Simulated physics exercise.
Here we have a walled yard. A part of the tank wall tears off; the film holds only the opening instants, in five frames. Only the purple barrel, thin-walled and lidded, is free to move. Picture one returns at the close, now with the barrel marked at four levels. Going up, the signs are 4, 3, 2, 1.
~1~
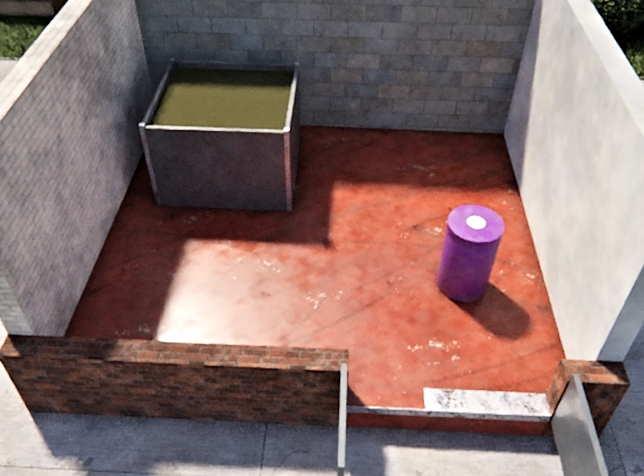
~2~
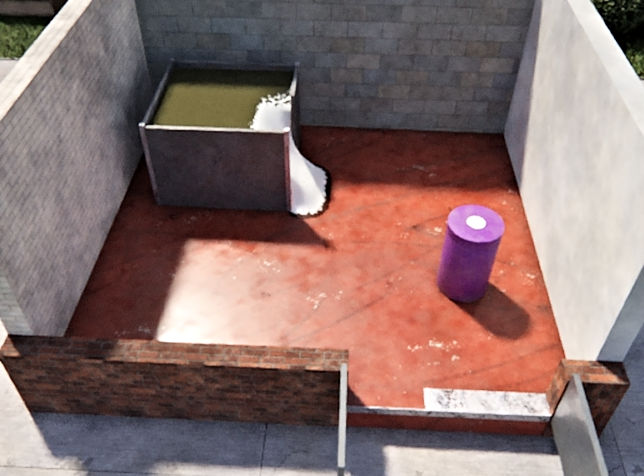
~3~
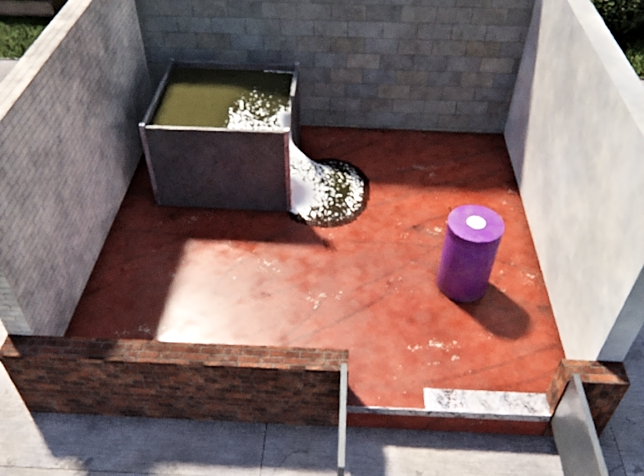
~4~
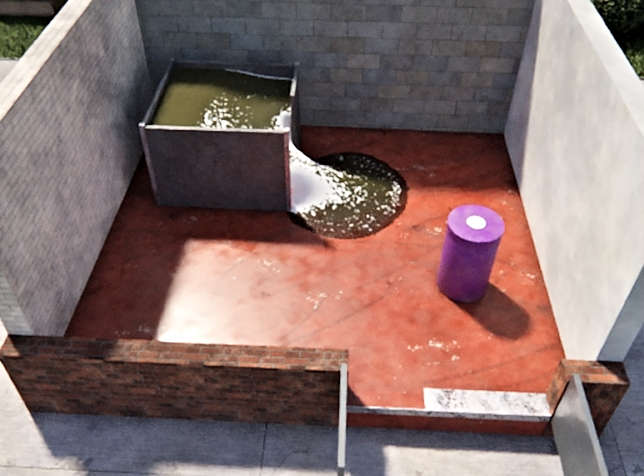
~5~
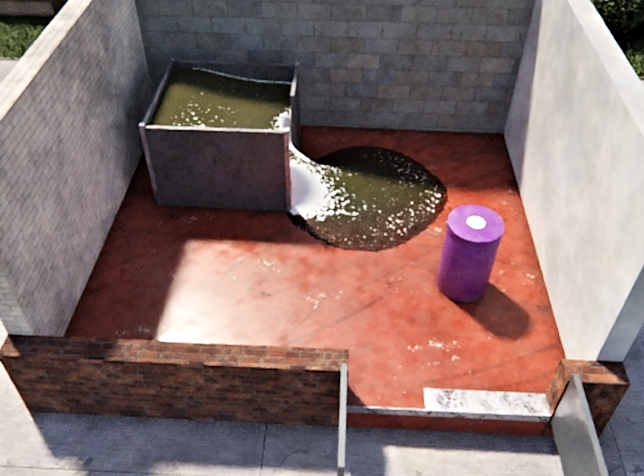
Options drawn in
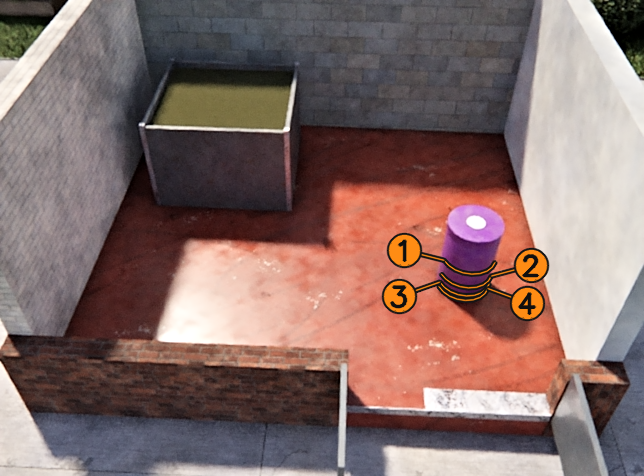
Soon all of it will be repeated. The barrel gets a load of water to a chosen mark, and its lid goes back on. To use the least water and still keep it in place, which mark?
The limit is 1.
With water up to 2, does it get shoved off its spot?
Yes, that goes wrong.
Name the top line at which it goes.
That would be 2.
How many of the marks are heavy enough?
One of them.
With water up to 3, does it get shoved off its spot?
Yes, that goes wrong.
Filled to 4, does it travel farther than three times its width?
Yes, clearly.
On the marked copy, 1 at (471, 274); 2 at (468, 287); 3 at (466, 295); 4 at (465, 300); from the bottom up 4, 3, 2, 1.
For line 1, it shifts by a finger or two and stays.
For line 2, it is pushed about 3 times its own width away.
For line 3, it is washed out through the gate.
For line 4, it is washed out through the gate.
